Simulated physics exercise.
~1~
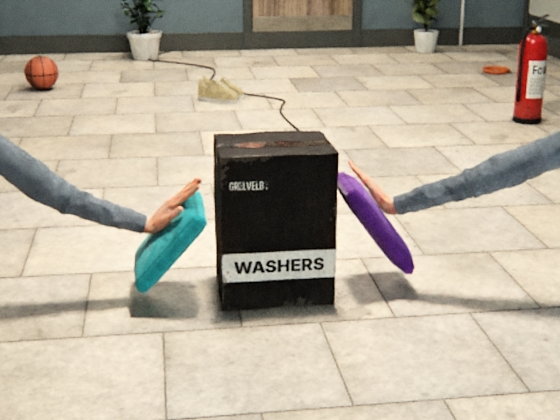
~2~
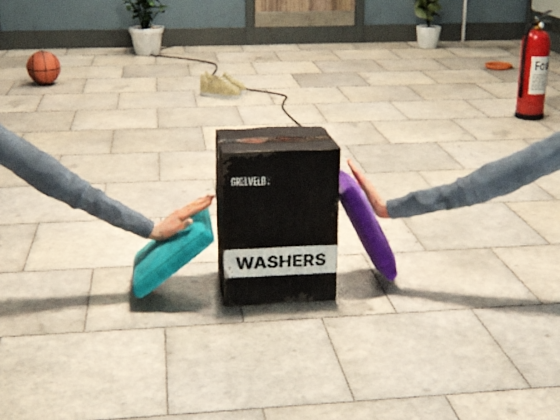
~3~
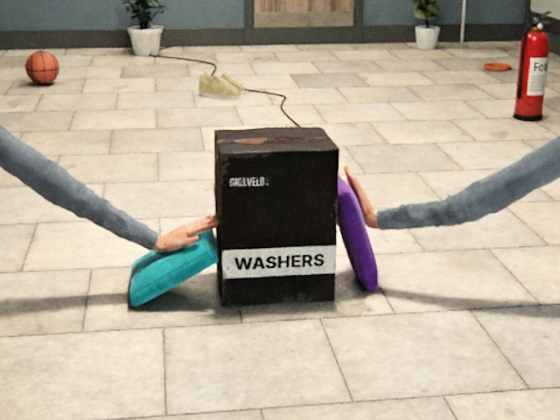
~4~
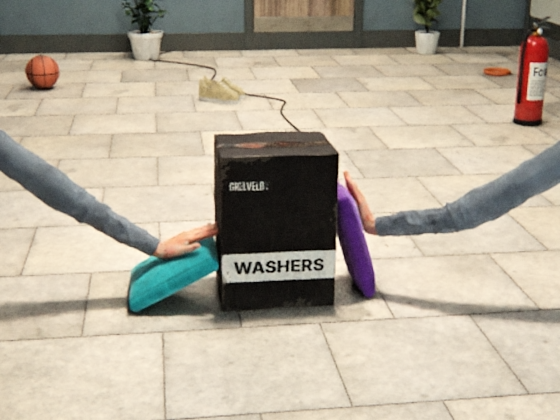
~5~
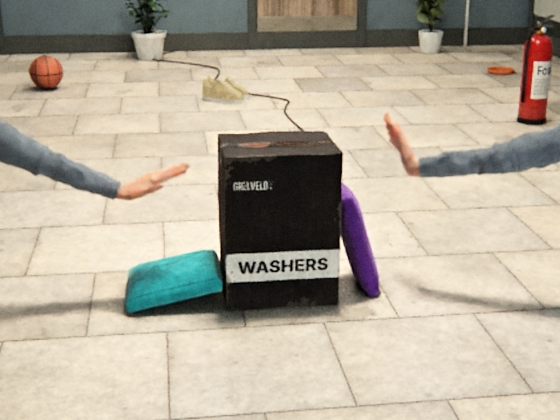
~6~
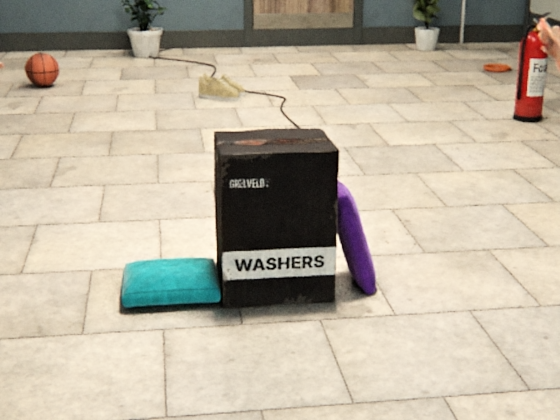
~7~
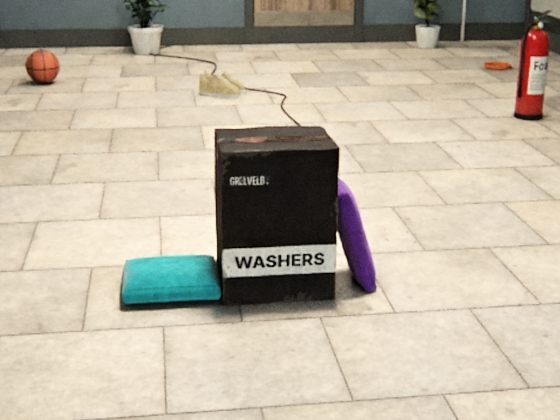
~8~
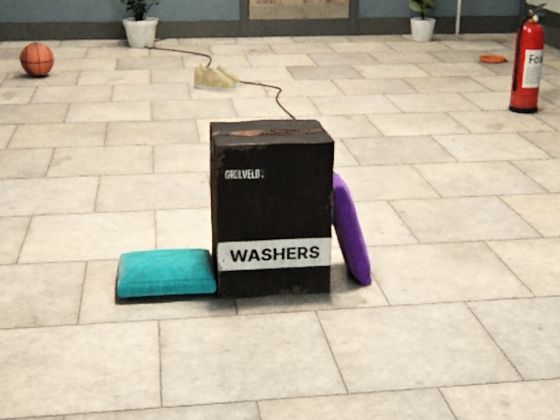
Two hands lean cushions against a black box; the turquoise one slides flat, the purple stays propped.
